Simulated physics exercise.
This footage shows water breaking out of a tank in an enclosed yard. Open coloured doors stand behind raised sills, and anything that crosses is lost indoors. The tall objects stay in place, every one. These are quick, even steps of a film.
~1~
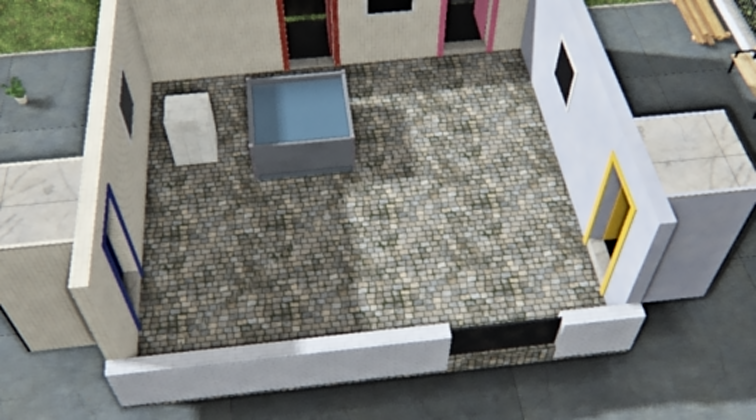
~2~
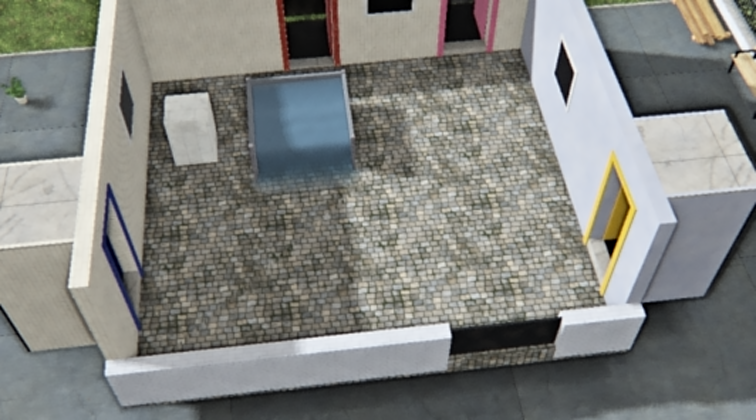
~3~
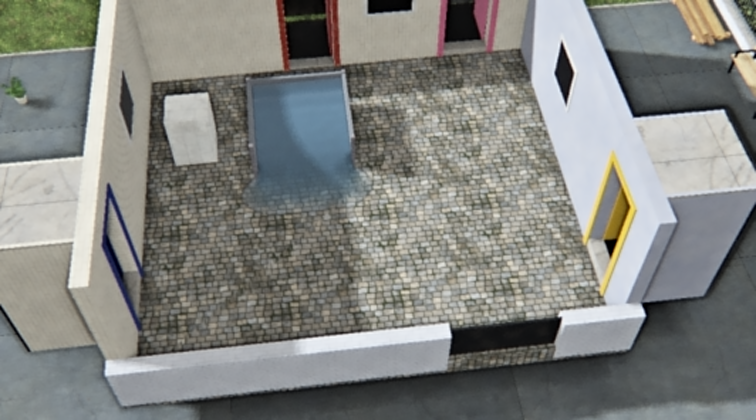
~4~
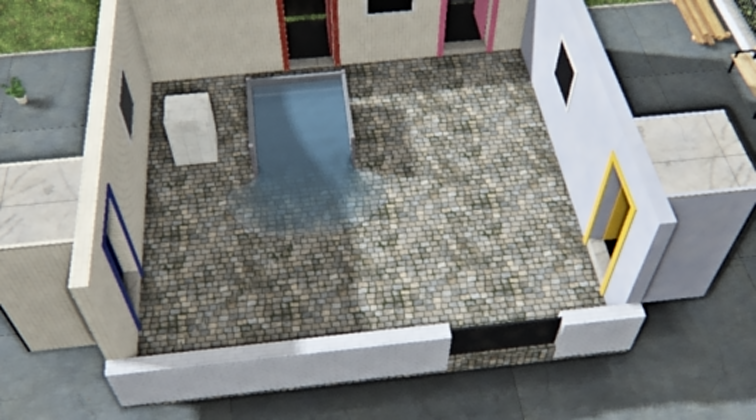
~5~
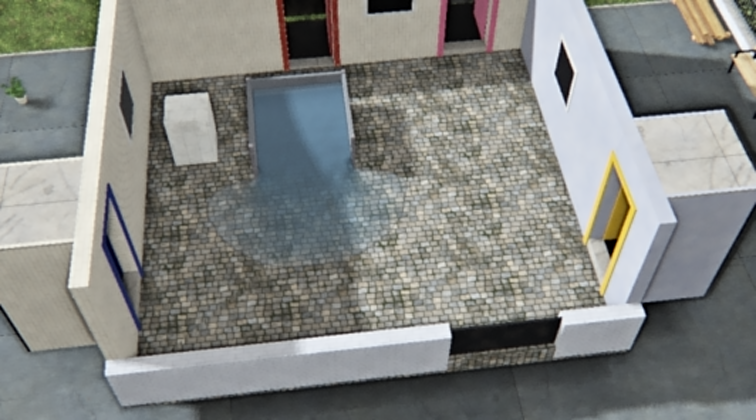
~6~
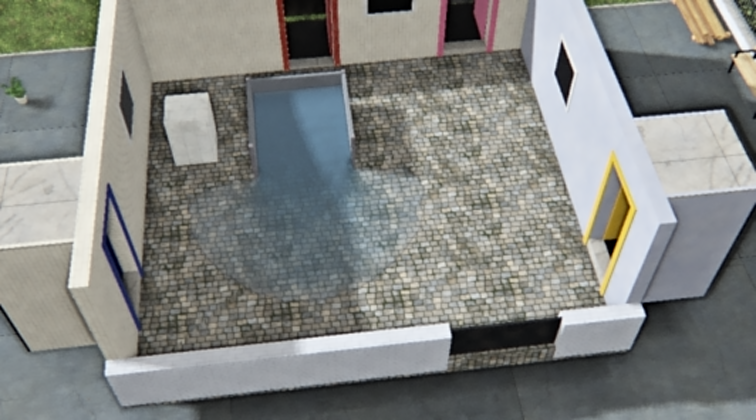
In a walled, stone-paved yard with blue, red, pink and yellow doorframes, water sits in an open grey tank; the tank's near side disappears and the water pours out, spreading across the paving toward the viewer in a widening fan.
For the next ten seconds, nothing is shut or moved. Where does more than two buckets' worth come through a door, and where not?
Blue door: Little enough water, pink door: Little enough water, yellow door: Little enough water, red door: Little enough water.
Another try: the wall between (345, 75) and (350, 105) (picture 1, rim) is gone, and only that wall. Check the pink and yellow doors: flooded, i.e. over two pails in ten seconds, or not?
Pink door: Over the line; yellow door: Under the line.
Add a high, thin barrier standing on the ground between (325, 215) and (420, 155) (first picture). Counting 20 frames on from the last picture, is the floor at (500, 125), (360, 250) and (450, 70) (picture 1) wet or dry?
Log, spots one to three: Spared; spared; swamped.
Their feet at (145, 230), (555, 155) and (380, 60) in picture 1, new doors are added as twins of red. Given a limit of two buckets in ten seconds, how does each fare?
Note: Door one overshoots; door two undershoots; door three undershoots.
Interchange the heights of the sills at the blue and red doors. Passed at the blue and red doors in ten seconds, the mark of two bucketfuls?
You'll see the blue door tops the limit and the red door stays short.
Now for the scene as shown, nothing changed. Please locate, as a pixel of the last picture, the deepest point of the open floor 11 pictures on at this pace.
Close to (149, 381).
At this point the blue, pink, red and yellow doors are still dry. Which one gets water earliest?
The blue one, before the others.
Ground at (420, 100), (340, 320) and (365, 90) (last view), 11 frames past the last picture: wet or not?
As listed, the points end up high and dry, soaked and high and dry.
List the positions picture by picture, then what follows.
Still water in the open tank at (299, 111), in the first frame.
The front is at (358, 172), out from the gap at (304, 161), in the second frame.
Water pours out at (304, 164) and has run to (367, 189), in the third frame.
Water pours out at (304, 165) and has run to (379, 201), in the fourth frame.
The front is at (269, 261), out from the gap at (304, 166), in the fifth frame.
Water pours out at (304, 166) and has run to (301, 297), in the sixth frame.
A moment on, water covers 35 % of the floor; the blue door not reached, the pink door not reached, the yellow door not reached, the red door not reached.
Next, water covers 45 % of the floor; the blue door wet at the sill, nothing in, the pink door not reached, the yellow door not reached, the red door not reached.
Then, water covers 45 % of the floor; the blue door wet at the sill, nothing in, the pink door not reached, the yellow door wet at the sill, nothing in, the red door not reached.
Later, water covers 70 % of the floor; the blue door wet at the sill, nothing in, the pink door not reached, the yellow door wet at the sill, nothing in, the red door not reached.
In the end, water covers 100 % of the floor; the blue door wet at the sill, nothing in, the pink door wet at the sill, nothing in, the yellow door wet at the sill, nothing in, the red door wet at the sill, nothing in.
